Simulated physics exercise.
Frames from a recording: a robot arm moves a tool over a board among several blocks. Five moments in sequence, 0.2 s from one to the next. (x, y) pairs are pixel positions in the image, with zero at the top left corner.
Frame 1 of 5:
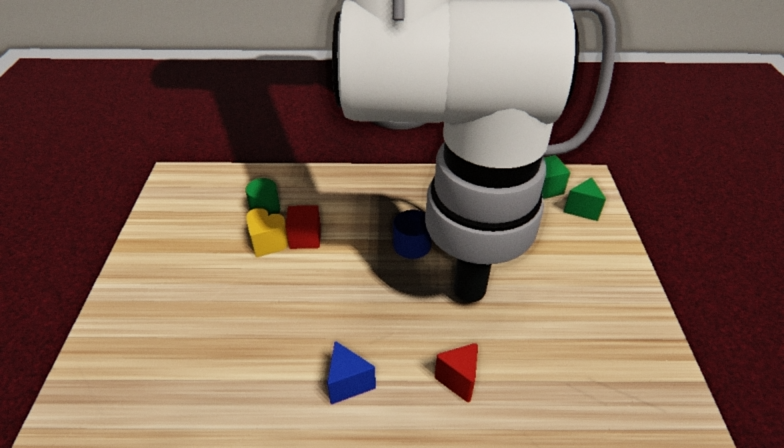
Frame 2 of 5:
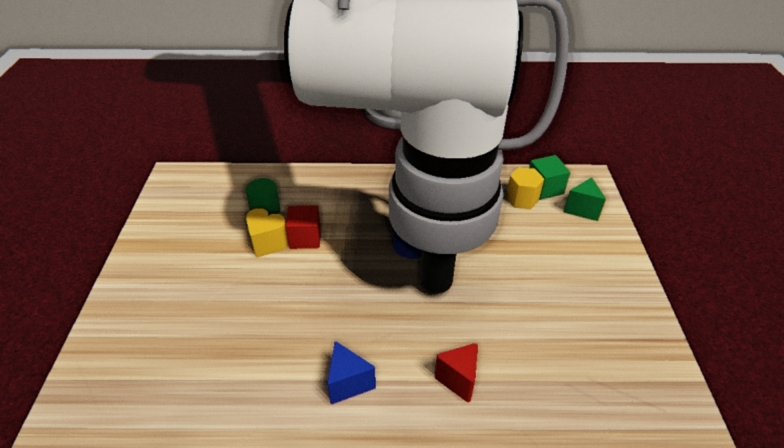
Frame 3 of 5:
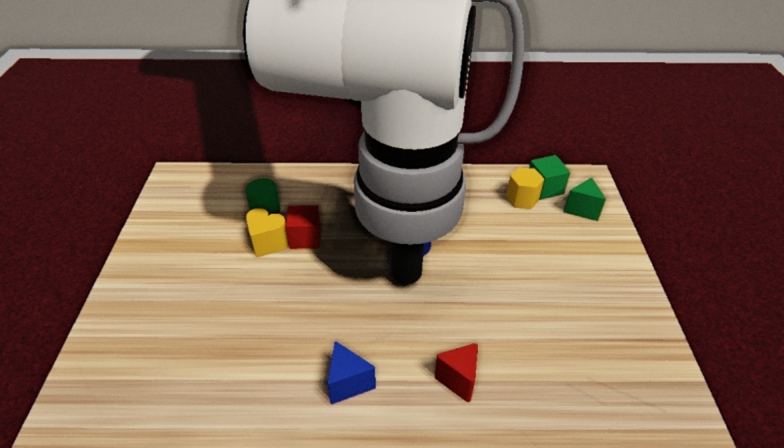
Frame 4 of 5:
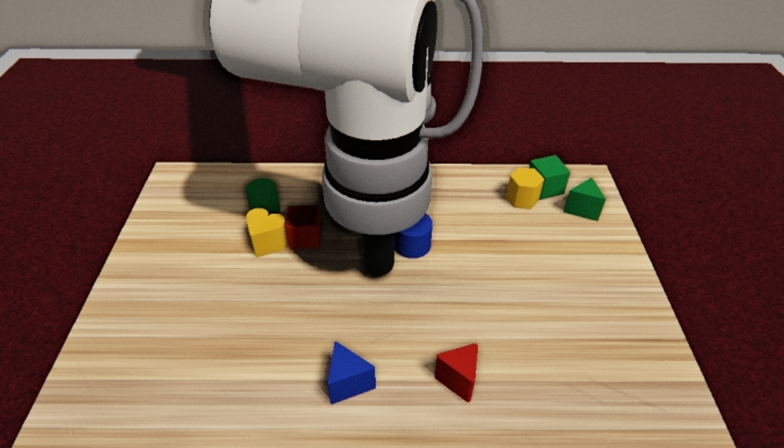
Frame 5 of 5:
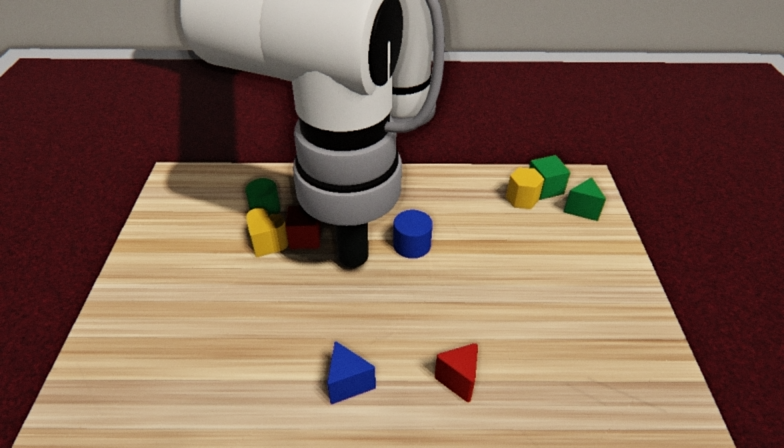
On a wooden board, a robot arm moves its black tool left among several still blocks.
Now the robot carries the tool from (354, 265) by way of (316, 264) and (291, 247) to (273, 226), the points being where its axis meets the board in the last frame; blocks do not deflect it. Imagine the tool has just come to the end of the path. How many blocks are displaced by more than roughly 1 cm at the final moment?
It should be two.
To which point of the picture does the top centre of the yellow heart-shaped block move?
The answer is (238, 210).
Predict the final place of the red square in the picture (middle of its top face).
It sits at (302, 198).
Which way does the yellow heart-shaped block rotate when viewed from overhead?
Counter-clockwise, from overhead.
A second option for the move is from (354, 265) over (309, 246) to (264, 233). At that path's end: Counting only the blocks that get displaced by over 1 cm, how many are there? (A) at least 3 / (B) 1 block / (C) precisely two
A (at least 3)
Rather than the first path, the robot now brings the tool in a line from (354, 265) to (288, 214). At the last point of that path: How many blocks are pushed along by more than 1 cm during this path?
The way I see it, the answer is three or more.
On the path given first. One third of the way, tool at (314, 257); nothing pushed yet.
Two thirds of the way, tool at (290, 239); yellow heart-shaped block at (255, 217), turned 15° anticlockwise; red square at (301, 204), turned 25° clockwise.
At the end, tool at (271, 219); green circular block at (260, 185); yellow heart-shaped block at (238, 210), turned 80° anticlockwise; red square at (302, 198), turned 50° clockwise; blue circular block not moved.
